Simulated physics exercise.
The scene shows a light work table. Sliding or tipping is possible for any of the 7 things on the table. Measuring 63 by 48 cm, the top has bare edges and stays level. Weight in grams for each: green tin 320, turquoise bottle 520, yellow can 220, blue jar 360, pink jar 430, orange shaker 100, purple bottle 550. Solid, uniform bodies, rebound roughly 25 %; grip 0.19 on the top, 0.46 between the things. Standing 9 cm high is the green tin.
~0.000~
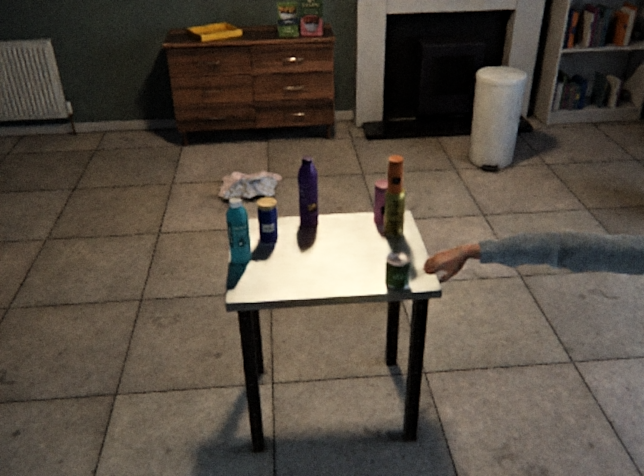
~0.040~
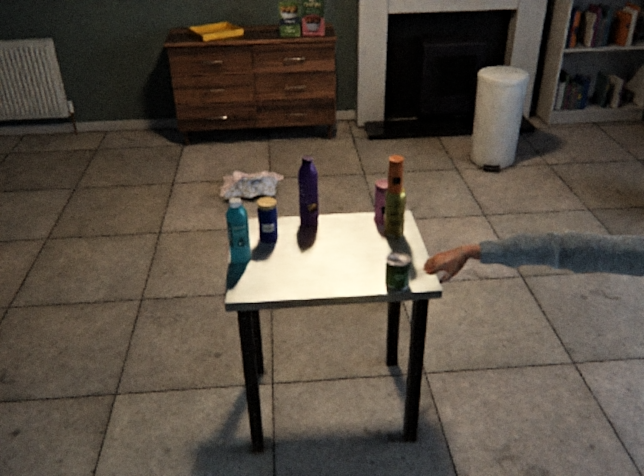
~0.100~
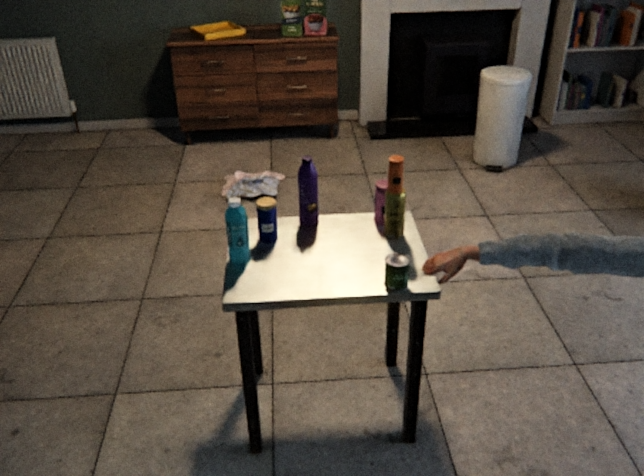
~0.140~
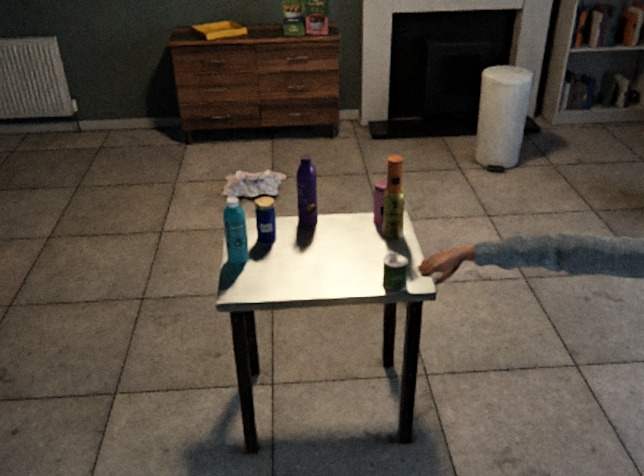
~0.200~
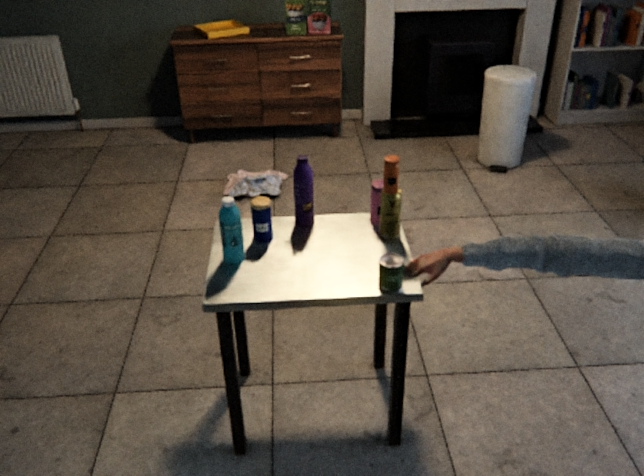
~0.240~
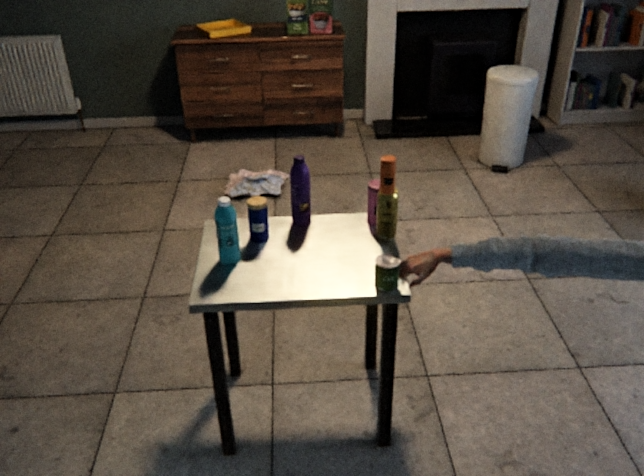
The video shows a light table holding several colourful bottles, jars and cans on a tiled floor. A hand at its right edge stays nearly still at first, then pushes the table a short way left, the containers shifting with it.
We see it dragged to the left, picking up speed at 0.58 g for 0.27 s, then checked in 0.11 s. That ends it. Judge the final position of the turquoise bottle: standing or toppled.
Standing.
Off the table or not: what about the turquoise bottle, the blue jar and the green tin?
Outcome: The turquoise bottle remains on its support; the blue jar remains on its support; the green tin departs its support.
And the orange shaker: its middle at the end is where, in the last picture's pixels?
Near (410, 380).
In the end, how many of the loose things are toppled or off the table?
The number is 4.
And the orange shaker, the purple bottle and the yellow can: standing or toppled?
Final state - orange shaker: Goes over; purple bottle: Remains on its base; yellow can: Goes over.
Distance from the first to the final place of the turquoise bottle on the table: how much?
It ends about 8 centimetres from where it started.
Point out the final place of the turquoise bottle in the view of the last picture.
You'll find it at about (167, 233).
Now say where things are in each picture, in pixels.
In the first picture, turquoise bottle (238, 231); green tin (397, 271).
In the second picture, blue jar (268, 220); pink jar (385, 203).
In the third picture, orange shaker (396, 175); purple bottle (308, 191).
In the fourth picture, table shifted 2 cm; green tin (395, 272); yellow can (394, 214).
In the fifth picture, table shifted 6 cm; orange shaker (391, 175) slid 4 cm; blue jar (262, 220) slid 4 cm.
In the sixth picture, table shifted 9 cm; turquoise bottle (227, 230) slid 6 cm; orange shaker (388, 175) slid 6 cm.
After 0.44 s, table shifted 29 cm; green tin, yellow can, pink jar and orange shaker now off the table; turquoise bottle slid 16 cm near (193, 231); purple bottle slid 16 cm.
After 0.64 s, table shifted 29 cm; turquoise bottle slid 9 cm near (169, 233); blue jar slid 9 cm; purple bottle slid 9 cm.
By the end (1.1 s), off the table and tipped over, green tin, yellow can and orange shaker; off the table but upright, pink jar; not toppled but over 5 cm from the start, turquoise bottle, blue jar and purple bottle. Seen from the same camera at the end, turquoise bottle near (167, 233).
